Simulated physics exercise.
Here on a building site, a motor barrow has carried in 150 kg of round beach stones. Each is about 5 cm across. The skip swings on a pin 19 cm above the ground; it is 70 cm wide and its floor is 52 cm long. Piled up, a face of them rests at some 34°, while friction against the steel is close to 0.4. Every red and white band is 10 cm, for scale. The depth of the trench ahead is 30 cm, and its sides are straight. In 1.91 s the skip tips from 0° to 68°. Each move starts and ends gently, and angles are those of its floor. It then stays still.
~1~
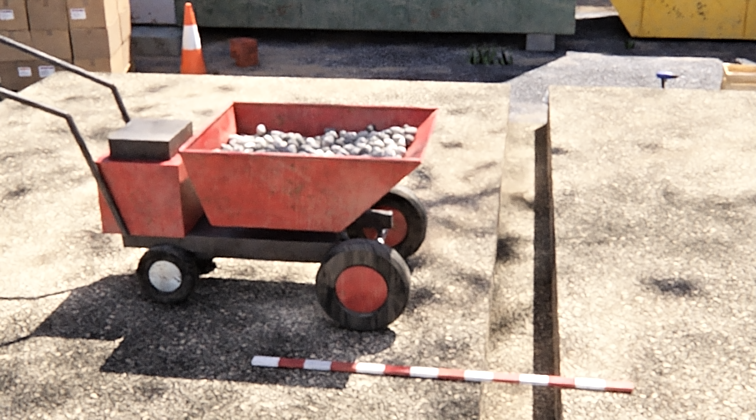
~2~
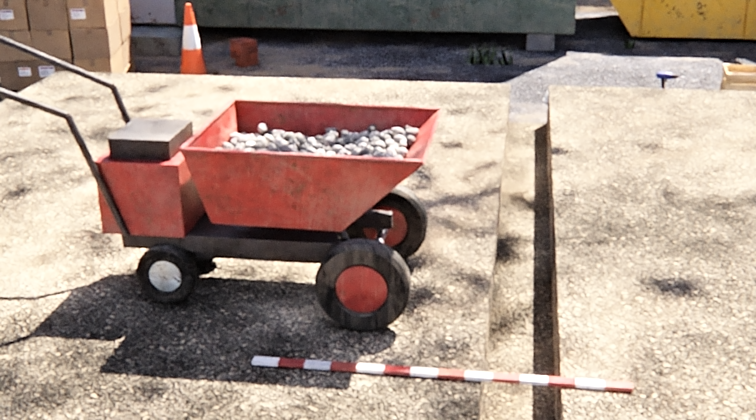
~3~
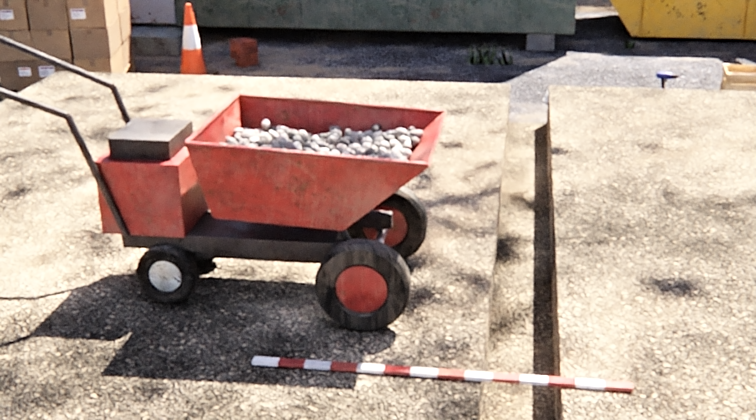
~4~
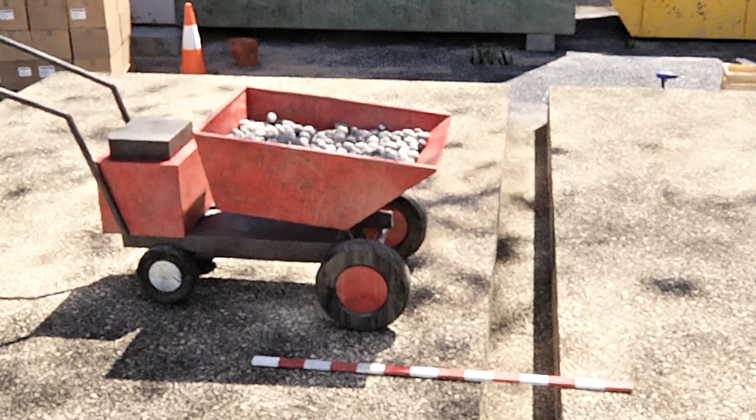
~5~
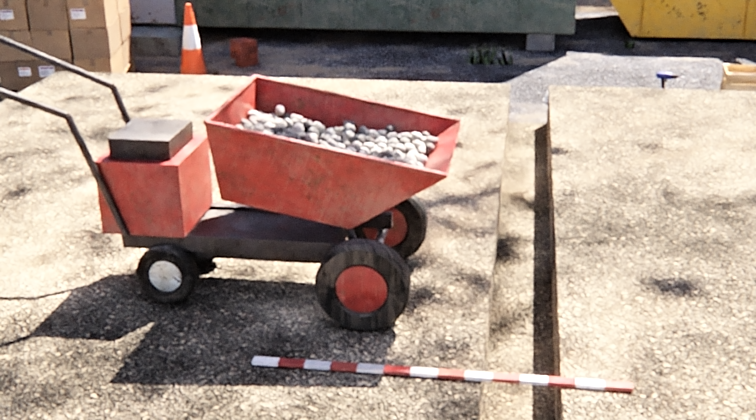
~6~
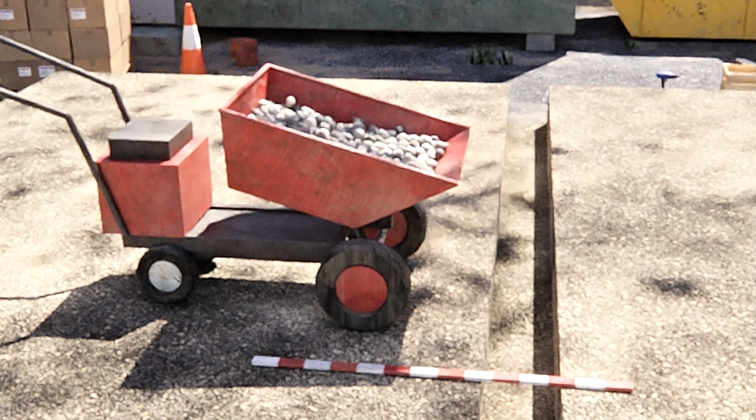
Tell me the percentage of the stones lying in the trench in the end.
Close to 53 %.
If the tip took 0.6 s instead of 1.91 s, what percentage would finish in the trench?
My guess is near 35 percent.
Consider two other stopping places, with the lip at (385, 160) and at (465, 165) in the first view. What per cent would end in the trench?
Estimates: 90 % then 20 %.
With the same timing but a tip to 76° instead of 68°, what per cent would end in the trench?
About 60%.
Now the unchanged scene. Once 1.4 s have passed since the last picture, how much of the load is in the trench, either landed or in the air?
Roughly 30% by that time.
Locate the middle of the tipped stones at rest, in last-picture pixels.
Roughly at (551, 327).
Then, 0.8 s after the last picture the floor is at 57°, 100 % in the skip; the foremost stones are at (523, 249).
Then, 1.4 s after the last picture the floor is at 68°, 34 % in the skip, 29 % in the trench, 37 % past the trench; the foremost stones are at (700, 315).
Then, 1.8 s after the last picture the floor is at 68°, 9 % in the skip, 43 % in the trench, 49 % past the trench; the foremost stones are past the picture's edge.
Then, 3.7 s after the last picture the floor is at 68°, 0 % in the skip, 53 % in the trench, 47 % past the trench; the foremost stones are past the picture's edge.
